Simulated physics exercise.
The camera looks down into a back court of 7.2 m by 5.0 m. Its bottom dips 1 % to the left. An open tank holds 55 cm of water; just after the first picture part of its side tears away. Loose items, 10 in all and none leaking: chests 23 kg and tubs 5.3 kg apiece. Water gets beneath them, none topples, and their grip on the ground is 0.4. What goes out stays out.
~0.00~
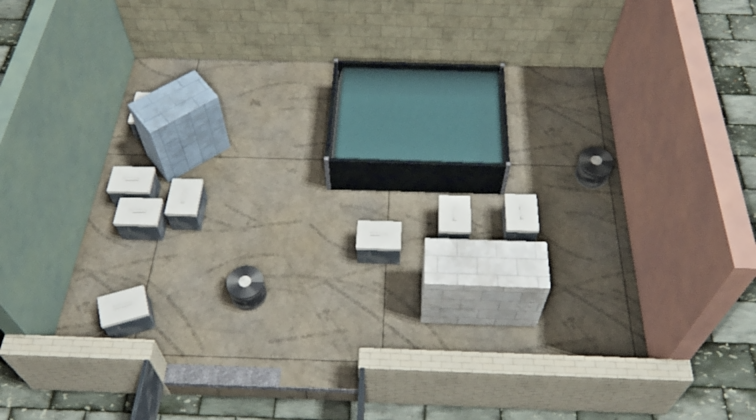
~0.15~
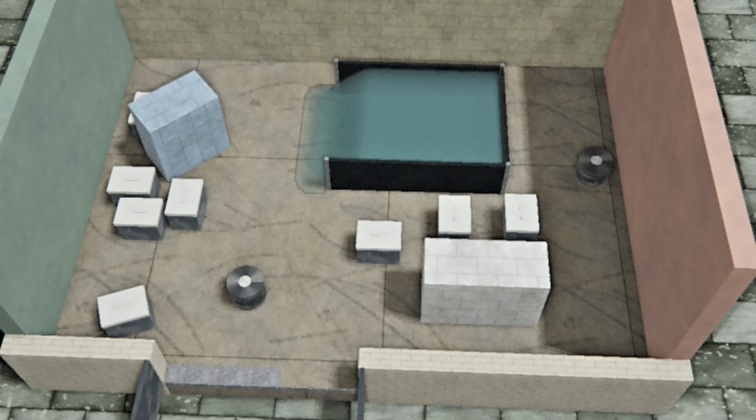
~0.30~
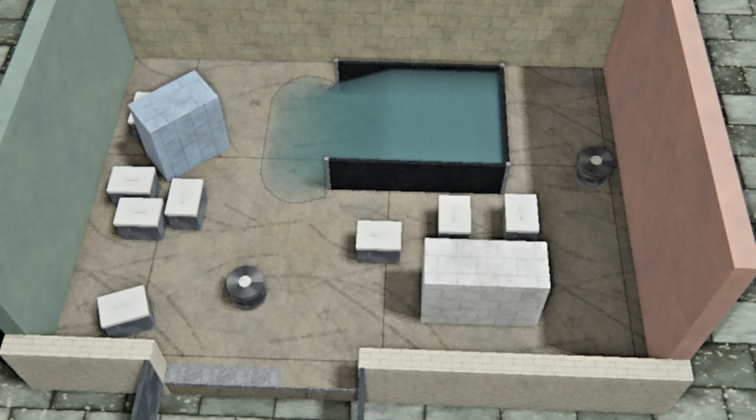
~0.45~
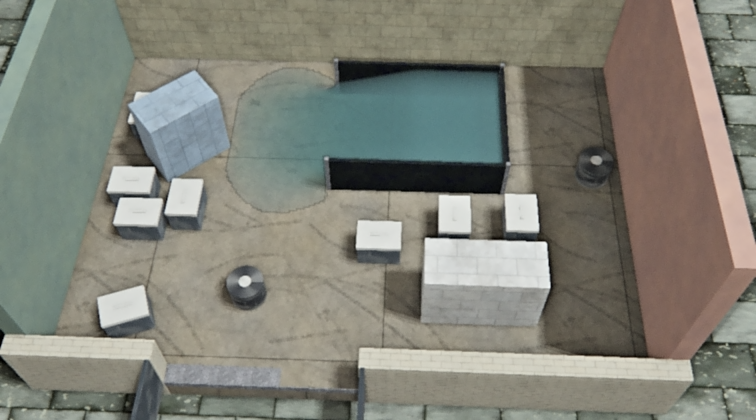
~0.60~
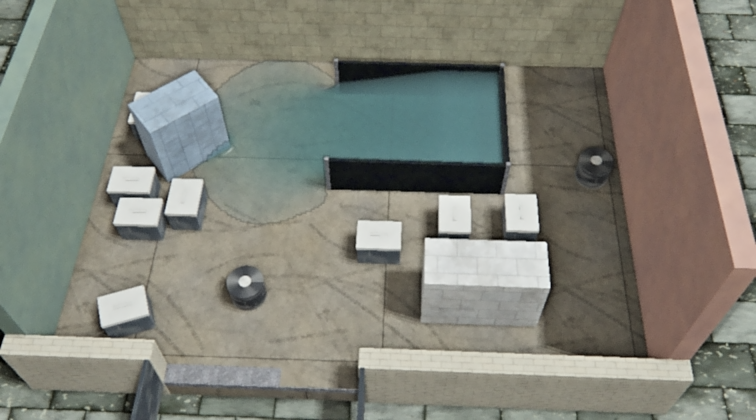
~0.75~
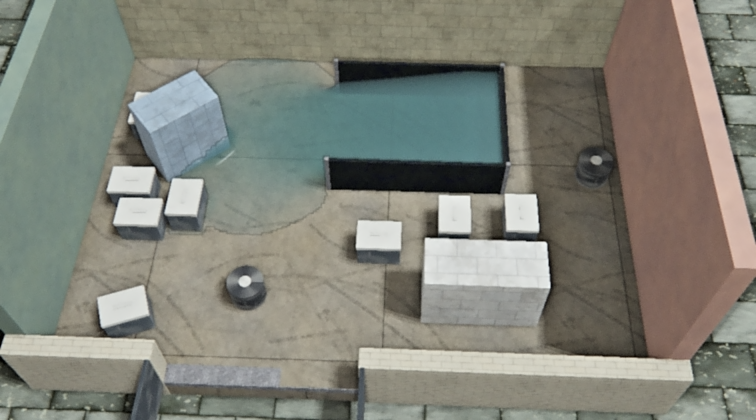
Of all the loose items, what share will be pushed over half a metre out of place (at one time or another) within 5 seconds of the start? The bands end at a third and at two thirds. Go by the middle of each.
Share: One to two thirds.
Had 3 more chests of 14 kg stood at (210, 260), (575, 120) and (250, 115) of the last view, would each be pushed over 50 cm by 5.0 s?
In that order: More, under, over.
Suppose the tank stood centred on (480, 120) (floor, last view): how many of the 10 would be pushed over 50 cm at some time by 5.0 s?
Then 4.
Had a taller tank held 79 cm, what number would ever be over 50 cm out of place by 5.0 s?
In that case 6 of them.
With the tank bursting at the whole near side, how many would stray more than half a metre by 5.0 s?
In that case 5 of them.
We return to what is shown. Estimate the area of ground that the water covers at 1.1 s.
Some 11.5 m2.
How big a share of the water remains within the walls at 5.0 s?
About 94 per cent.
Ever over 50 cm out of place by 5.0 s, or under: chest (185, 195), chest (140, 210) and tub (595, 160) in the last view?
In turn: Past it, past it, under.
After 1.1 s 0 of 10 are over 50 cm from their spots; 0 afloat.
After 2.2 s 2 of 10 are over 50 cm from their spots; 0 afloat.
After 3.5 s 3 of 10 are over 50 cm from their spots; 5 afloat.
After 5.0 s 5 of 10 are over 50 cm from their spots, and 5 have been at some point; 2 afloat.
